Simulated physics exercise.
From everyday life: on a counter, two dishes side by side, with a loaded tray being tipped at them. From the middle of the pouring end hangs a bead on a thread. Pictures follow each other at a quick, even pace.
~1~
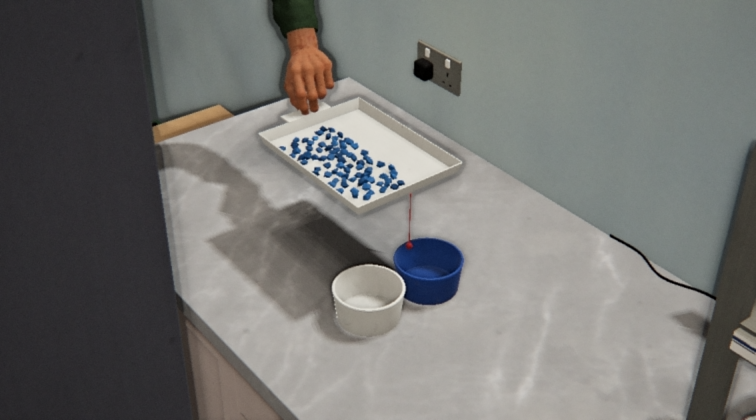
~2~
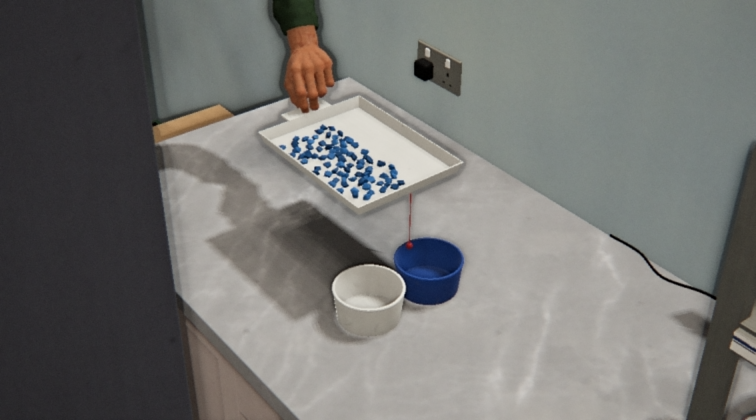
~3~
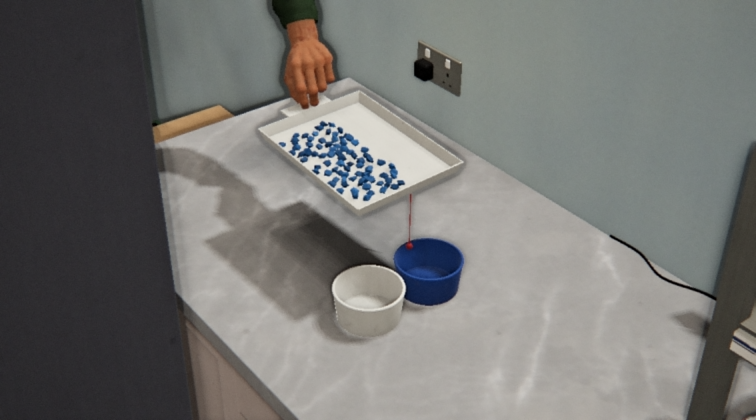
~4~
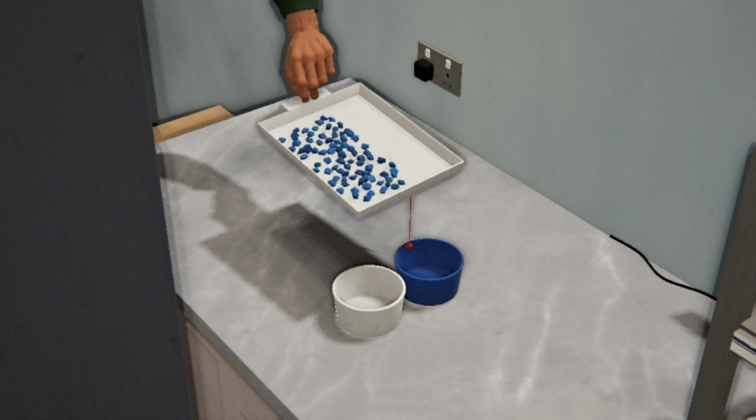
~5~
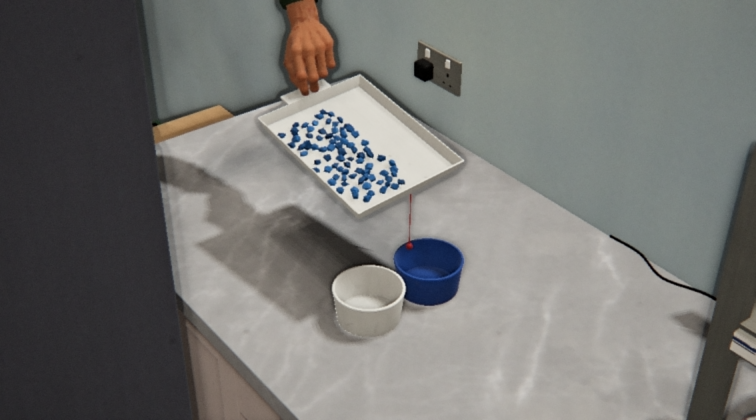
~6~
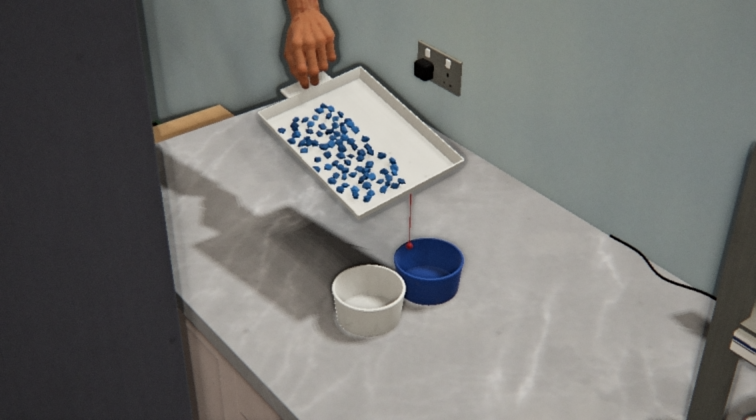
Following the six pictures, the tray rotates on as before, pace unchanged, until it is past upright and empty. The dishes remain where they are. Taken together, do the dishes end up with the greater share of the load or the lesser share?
Catch is a majority.
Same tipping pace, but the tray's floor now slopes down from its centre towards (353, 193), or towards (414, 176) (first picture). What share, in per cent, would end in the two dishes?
First heading roughly 60 %, second roughly 50 %.
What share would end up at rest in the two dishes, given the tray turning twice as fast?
About 90 in a hundred.
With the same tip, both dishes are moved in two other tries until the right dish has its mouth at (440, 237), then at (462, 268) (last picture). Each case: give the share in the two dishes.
First try: Roughly 60 per cent; second try: Roughly 30 per cent.
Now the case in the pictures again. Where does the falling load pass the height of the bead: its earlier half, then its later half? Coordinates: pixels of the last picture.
Earlier half at (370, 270), later half at (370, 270).
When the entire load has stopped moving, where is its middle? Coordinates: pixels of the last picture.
Close to (368, 309).
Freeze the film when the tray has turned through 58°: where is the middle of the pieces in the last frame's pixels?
Load centre: Approx. (362, 185).
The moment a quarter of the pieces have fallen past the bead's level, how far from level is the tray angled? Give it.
About 85 degrees.
Just after the last frame, tray tipped steeply; every one on the tray.
A moment on, tray tipped right over; roughly a quarter on the tray; roughly two thirds in the left dish; just a few in the right dish; just a few outside both; about a tenth in the air.
Further on, tray tipped past a quarter turn; almost all in the left dish; just a few in the right dish; about a tenth outside both.
When it is over, tray tipped past a quarter turn; almost all in the left dish; just a few in the right dish; about a tenth outside both.
